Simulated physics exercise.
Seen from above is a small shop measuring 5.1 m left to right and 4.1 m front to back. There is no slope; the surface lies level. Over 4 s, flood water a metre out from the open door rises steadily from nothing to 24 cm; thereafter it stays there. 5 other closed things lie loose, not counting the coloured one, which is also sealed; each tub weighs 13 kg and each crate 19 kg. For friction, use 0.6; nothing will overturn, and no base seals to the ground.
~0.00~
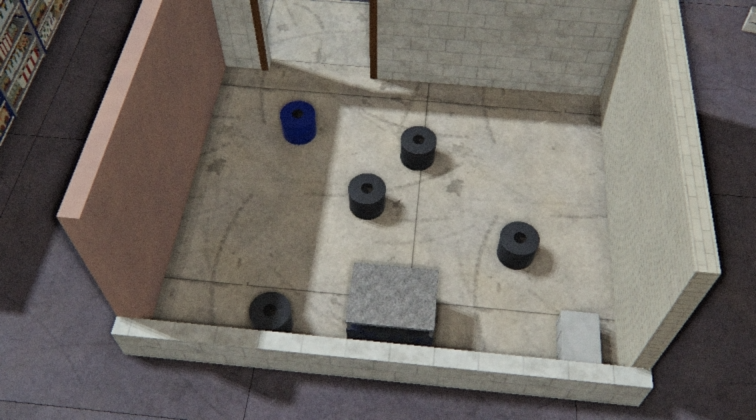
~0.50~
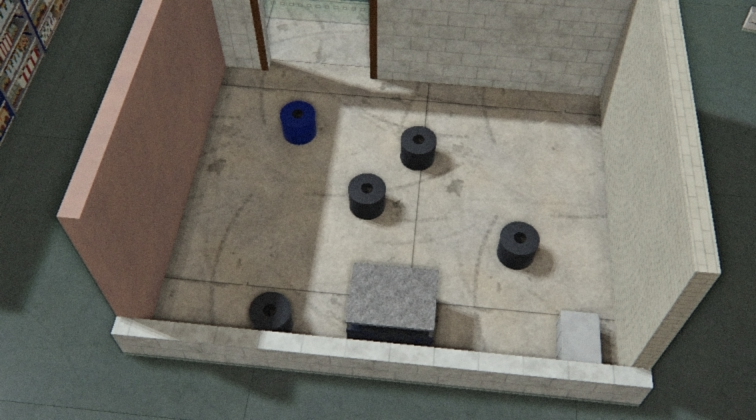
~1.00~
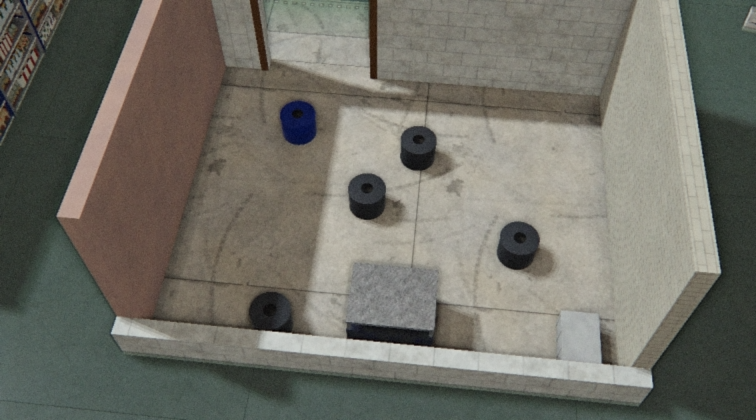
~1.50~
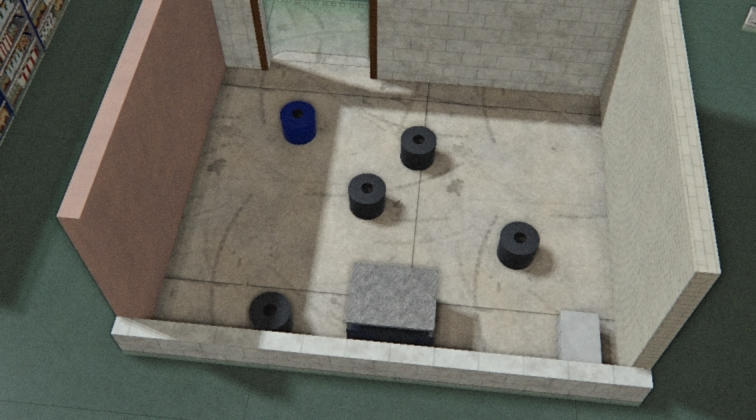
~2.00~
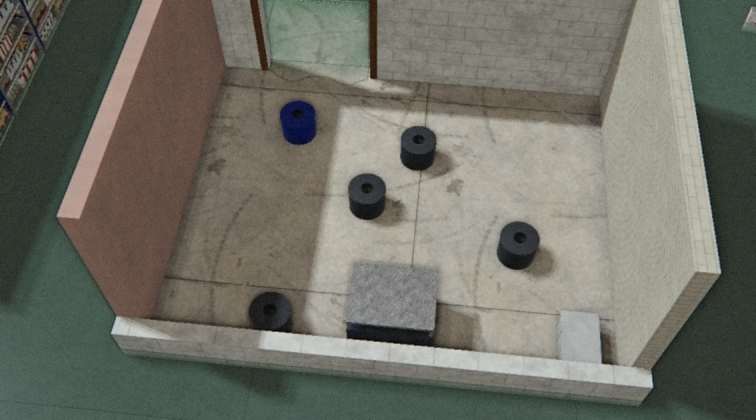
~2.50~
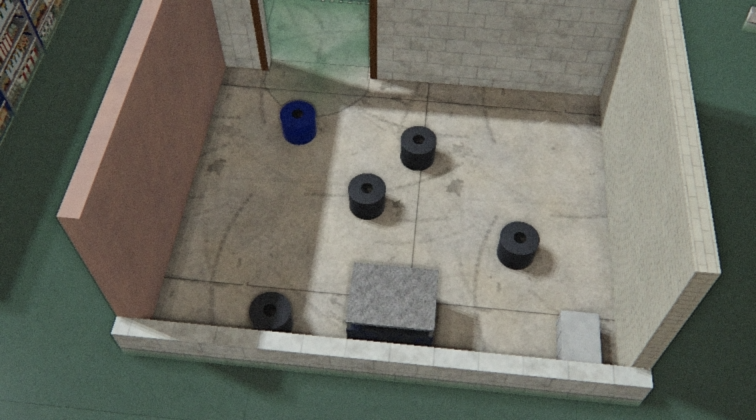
A blue tub and several dark ones stayed put on the floor of a small walled shop seen from above, while the ground outside turned from grey to green and a greenish tint spread in the doorway.
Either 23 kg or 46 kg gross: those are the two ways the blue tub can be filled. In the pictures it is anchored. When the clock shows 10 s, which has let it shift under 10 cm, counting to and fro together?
I predict only the heavier option keeps it in place.
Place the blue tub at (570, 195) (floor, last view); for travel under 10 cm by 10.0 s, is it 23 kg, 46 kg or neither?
The answer: Either weight will do.
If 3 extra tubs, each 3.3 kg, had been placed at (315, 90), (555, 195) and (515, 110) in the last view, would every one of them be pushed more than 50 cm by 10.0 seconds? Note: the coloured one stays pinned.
Taking them in order, the first is beyond the line, the second inside the line and the third beyond the line.
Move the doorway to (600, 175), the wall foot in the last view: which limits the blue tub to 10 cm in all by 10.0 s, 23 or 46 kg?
If so, then the first option suffices.
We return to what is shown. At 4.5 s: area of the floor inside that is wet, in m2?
Somewhere about 6.5 m2, give or take.
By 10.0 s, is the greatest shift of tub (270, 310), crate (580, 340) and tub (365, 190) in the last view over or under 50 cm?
In turn: Past it, short of it, past it.
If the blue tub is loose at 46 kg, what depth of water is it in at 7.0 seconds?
Something like 9 centimetres.
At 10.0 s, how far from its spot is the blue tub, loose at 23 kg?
Shift: About 60 cm.
After 3.5 s the blue tub would be 0 cm from its start with 23 kg and 0 cm from its start with 46 kg; 6 cm of water round it then.
After 4.5 s the blue tub would be 5 cm from its start with 23 kg and 0 cm from its start with 46 kg; 8 cm of water round it then.
After 7.0 s the blue tub would be 33 cm from its start with 23 kg and 0 cm from its start with 46 kg; 9 cm of water round it then.
After 10.0 s the blue tub would be 61 cm from its start with 23 kg and 0 cm from its start with 46 kg; 10 cm of water round it then.
